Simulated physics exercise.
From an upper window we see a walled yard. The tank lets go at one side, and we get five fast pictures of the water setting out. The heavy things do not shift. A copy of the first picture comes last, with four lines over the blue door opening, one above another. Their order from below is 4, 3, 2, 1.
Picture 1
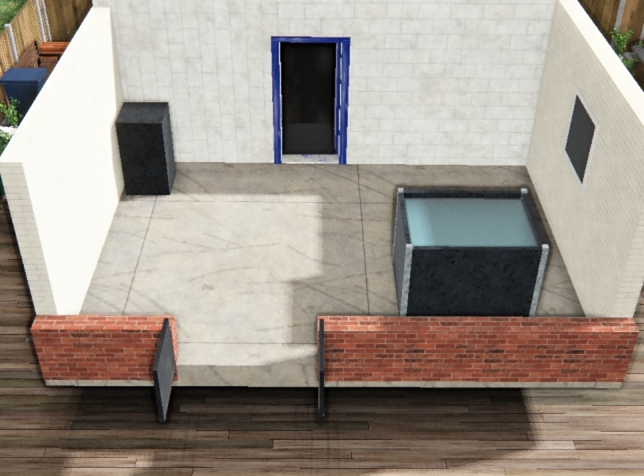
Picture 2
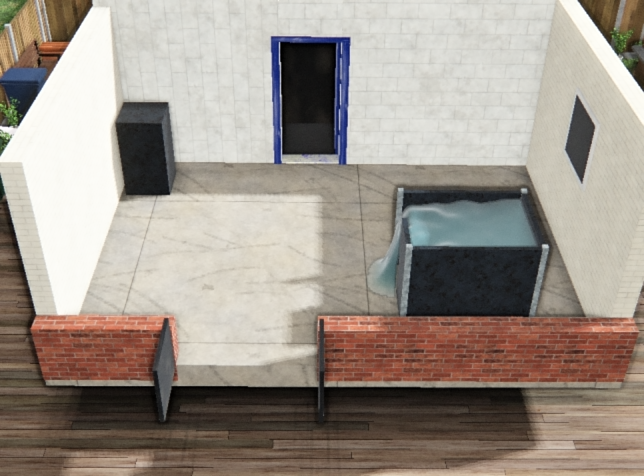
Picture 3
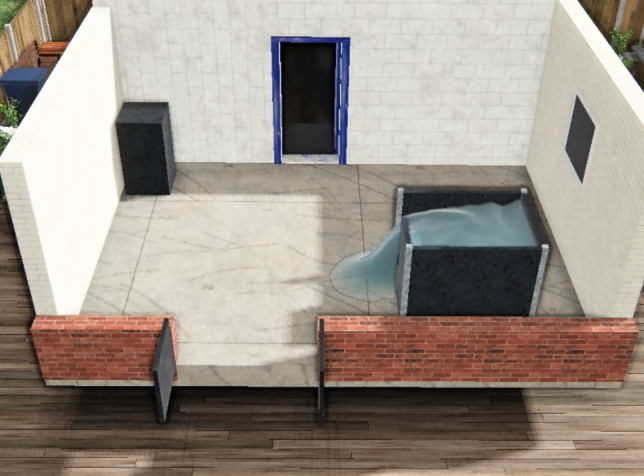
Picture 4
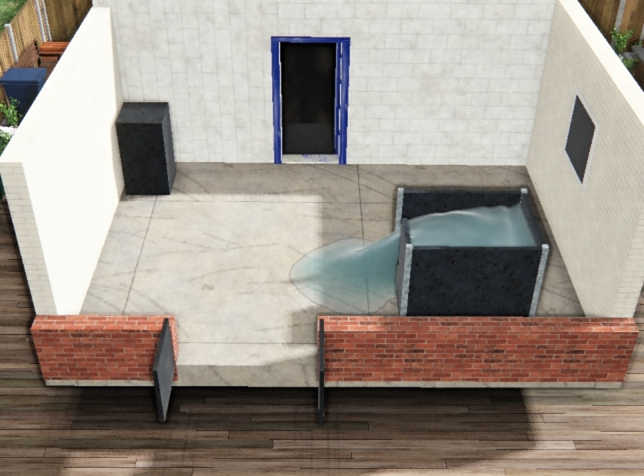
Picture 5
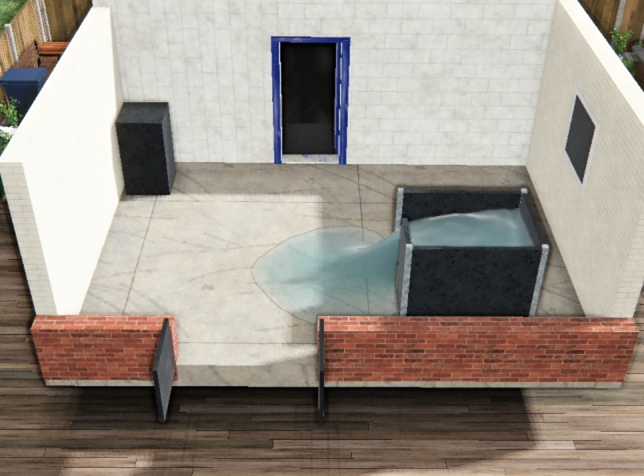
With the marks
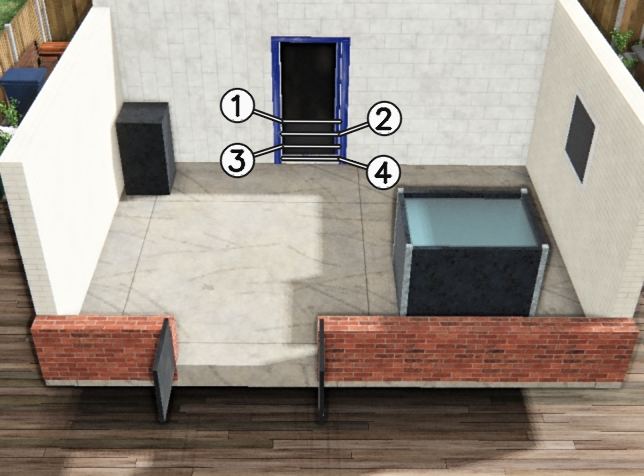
The footage shows a walled yard with a blue-framed doorway and an open gate in a low brick wall, as water pours from the left side of a dark tank and spreads leftward across the paving in a widening pool.
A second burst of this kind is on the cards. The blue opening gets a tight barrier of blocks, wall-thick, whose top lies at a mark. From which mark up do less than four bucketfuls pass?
Go for 4.
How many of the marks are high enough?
All of them.
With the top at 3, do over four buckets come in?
No, that is safe.
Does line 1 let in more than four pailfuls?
No, not at all.
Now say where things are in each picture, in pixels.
The first picture shows water in the tank at rest, its middle at (469, 224); foot of the blue doorway at (310, 163); open gate at (246, 312).
The second picture shows front seen at (389, 277), 1 % of the ground wet.
The third picture shows front seen at (336, 276), 3 % of the ground wet.
The fourth picture shows front seen at (299, 267), 6 % of the ground wet.
The fifth picture shows front seen at (263, 261), 12 % of the ground wet.
On the marked copy, 1 at (310, 121); 2 at (310, 134); 3 at (310, 146); 4 at (310, 158); from the bottom up 4, 3, 2, 1.
If 1 is chosen, nothing gets over.
If 2 is chosen, nothing gets over.
If 3 is chosen, nothing gets over.
If 4 is chosen, a splash gets over, under a bucket.
